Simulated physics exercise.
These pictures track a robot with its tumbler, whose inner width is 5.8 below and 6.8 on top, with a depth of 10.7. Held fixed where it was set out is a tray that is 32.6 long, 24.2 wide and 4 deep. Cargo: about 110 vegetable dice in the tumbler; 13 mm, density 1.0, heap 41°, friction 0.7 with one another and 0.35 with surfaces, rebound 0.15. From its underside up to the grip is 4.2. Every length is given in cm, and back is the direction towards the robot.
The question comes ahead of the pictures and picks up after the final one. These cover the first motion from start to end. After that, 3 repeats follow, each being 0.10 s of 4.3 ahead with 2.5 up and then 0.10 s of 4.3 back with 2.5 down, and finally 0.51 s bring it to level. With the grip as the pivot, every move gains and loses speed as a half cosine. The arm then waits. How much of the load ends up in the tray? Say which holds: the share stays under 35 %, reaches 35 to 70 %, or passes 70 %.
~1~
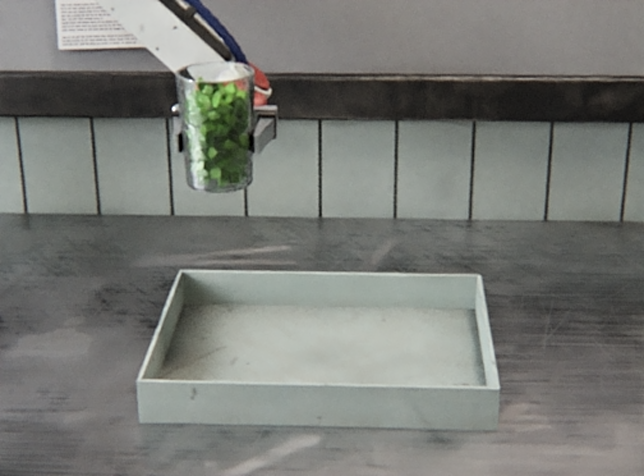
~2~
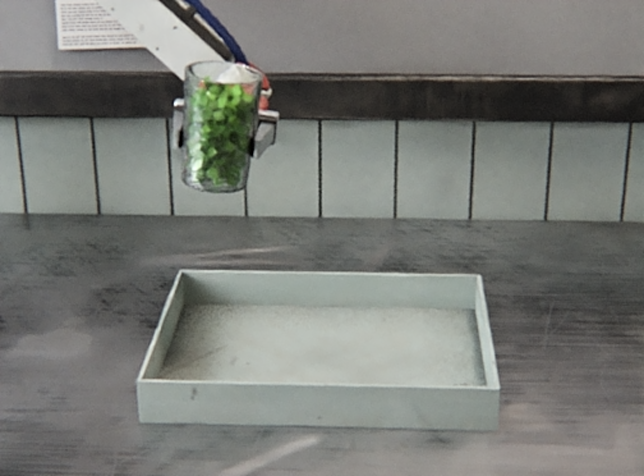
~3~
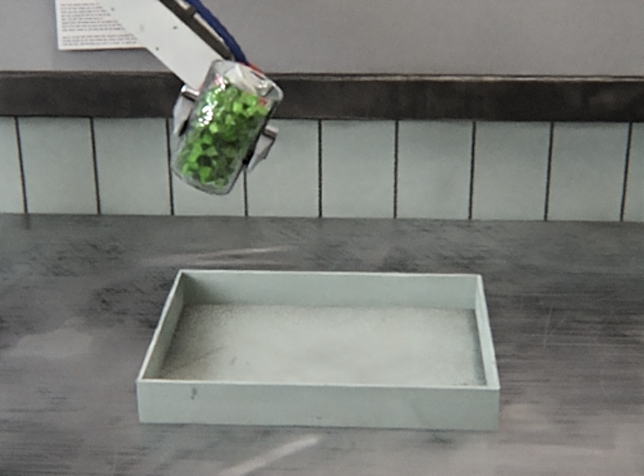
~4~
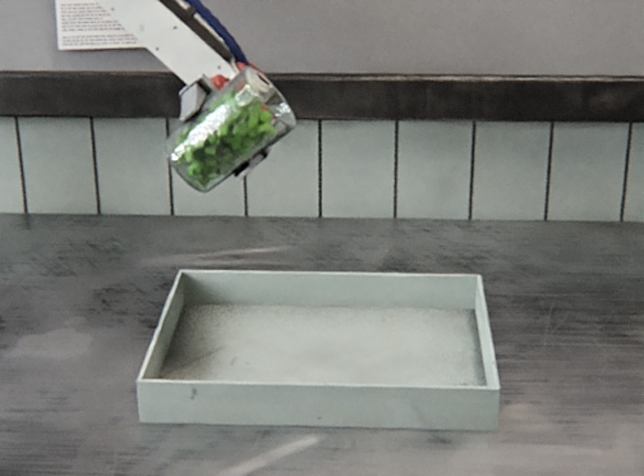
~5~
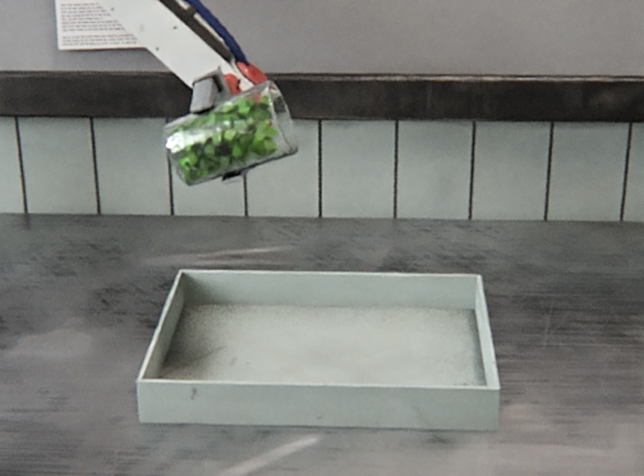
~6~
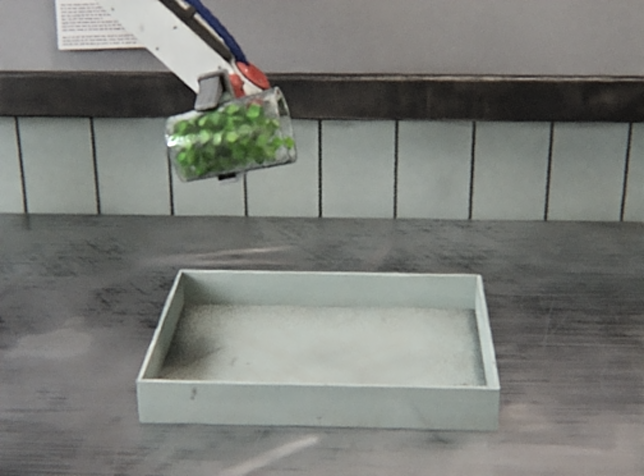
The share passes 70 %.
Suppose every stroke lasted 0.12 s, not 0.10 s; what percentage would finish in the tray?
It would come to around 85 %.
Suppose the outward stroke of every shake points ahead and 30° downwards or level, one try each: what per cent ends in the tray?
Estimates, in order: 35 % then 75 %.
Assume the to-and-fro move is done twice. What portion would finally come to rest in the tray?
I'd expect close to 85 per cent then.
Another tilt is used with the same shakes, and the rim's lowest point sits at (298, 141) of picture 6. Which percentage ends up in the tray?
Estimate: About 70 per cent.
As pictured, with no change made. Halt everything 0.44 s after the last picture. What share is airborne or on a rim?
Reading at that time: Some 12 per cent.
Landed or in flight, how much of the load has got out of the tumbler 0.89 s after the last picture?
95 %.
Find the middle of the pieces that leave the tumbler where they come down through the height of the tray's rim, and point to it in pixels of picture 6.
Centre: About (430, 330).
Then, 0.44 s on, tilted 76° forward, highest piece 24 above the table; 85 in the tray, 12 in the tumbler, 13 in flight or on a rim.
Then, 0.89 s on, tilted 30° forward, highest piece 26 above the table; 102 in the tray, 6 in the tumbler, 2 on the table or floor.
Then, 1.31 s on, level, highest piece 23 above the table; 102 in the tray, 6 in the tumbler, 2 on the table or floor.
Then, 2.36 s on, level, highest piece 23 above the table; 102 in the tray, 6 in the tumbler, 2 on the table or floor.
In the end, 102 in the tray, 6 in the tumbler, 2 on the table or floor. That is 93 % in the tray.
